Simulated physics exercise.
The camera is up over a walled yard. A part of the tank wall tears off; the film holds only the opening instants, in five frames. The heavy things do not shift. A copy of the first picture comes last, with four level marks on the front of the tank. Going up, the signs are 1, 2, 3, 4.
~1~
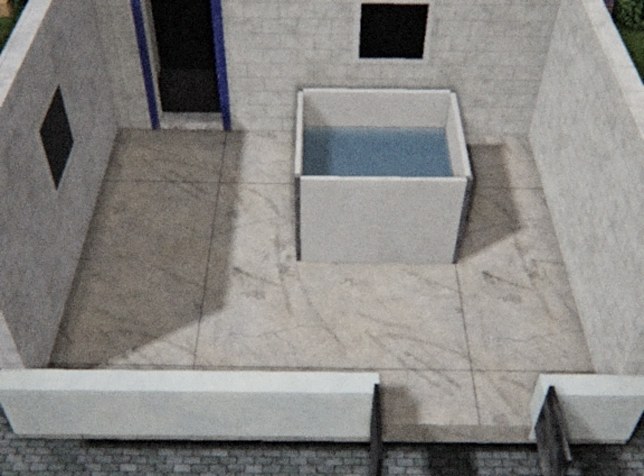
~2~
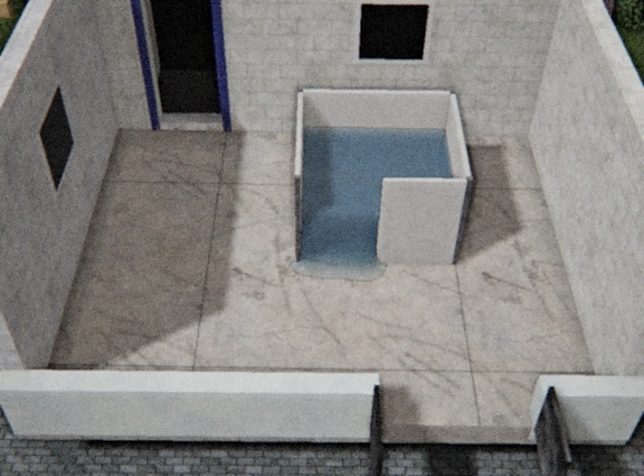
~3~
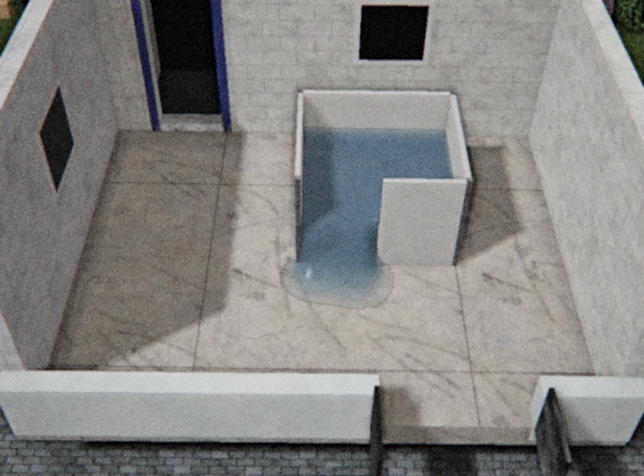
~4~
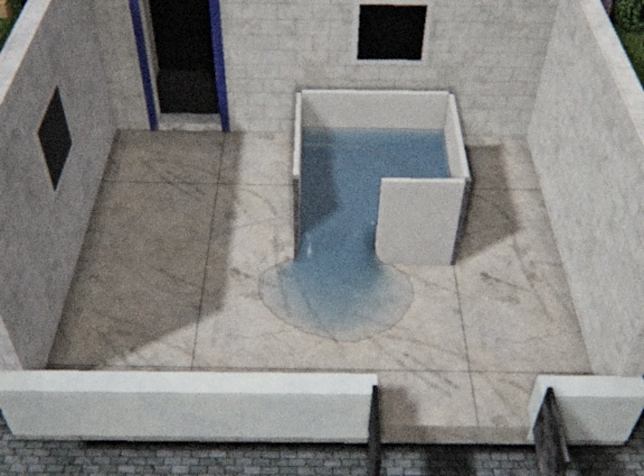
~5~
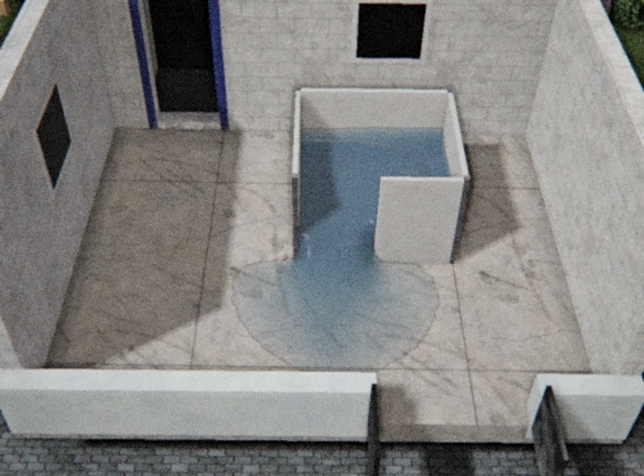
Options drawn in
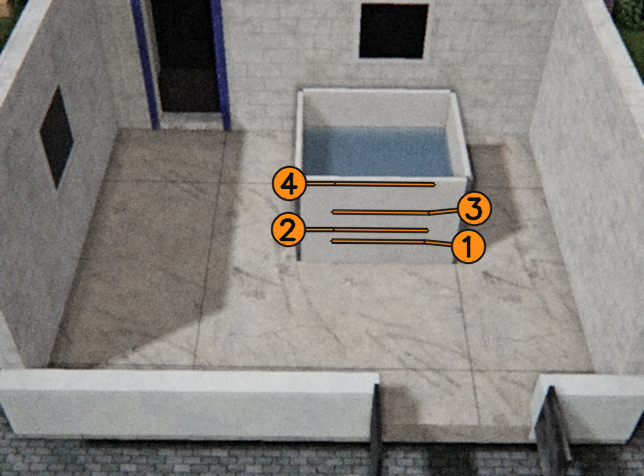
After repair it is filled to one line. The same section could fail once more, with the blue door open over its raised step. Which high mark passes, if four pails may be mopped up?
The limit is 3.
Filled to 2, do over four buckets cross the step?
No.
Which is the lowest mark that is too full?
4 it is.
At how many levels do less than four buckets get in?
Three.
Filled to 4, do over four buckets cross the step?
Yes.
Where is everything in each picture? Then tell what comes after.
Water in the tank at rest, its middle at (377, 166); foot of the blue doorway at (192, 129); open gate at (460, 370).
Water covers 1 % of the ground and shows as far out as (299, 266).
Water covers 3 % of the ground and shows as far out as (375, 299).
Water covers 7 % of the ground and shows as far out as (349, 335).
Water covers 12 % of the ground and shows as far out as (402, 338).
On the marked copy, 1 at (378, 241); 2 at (379, 230); 3 at (381, 212); 4 at (383, 184); from the bottom up 1, 2, 3, 4.
For mark 1, nothing gets over.
For mark 2, nothing gets over.
For mark 3, a bucket or two gets in.
For mark 4, about 14 bucketfuls get in.
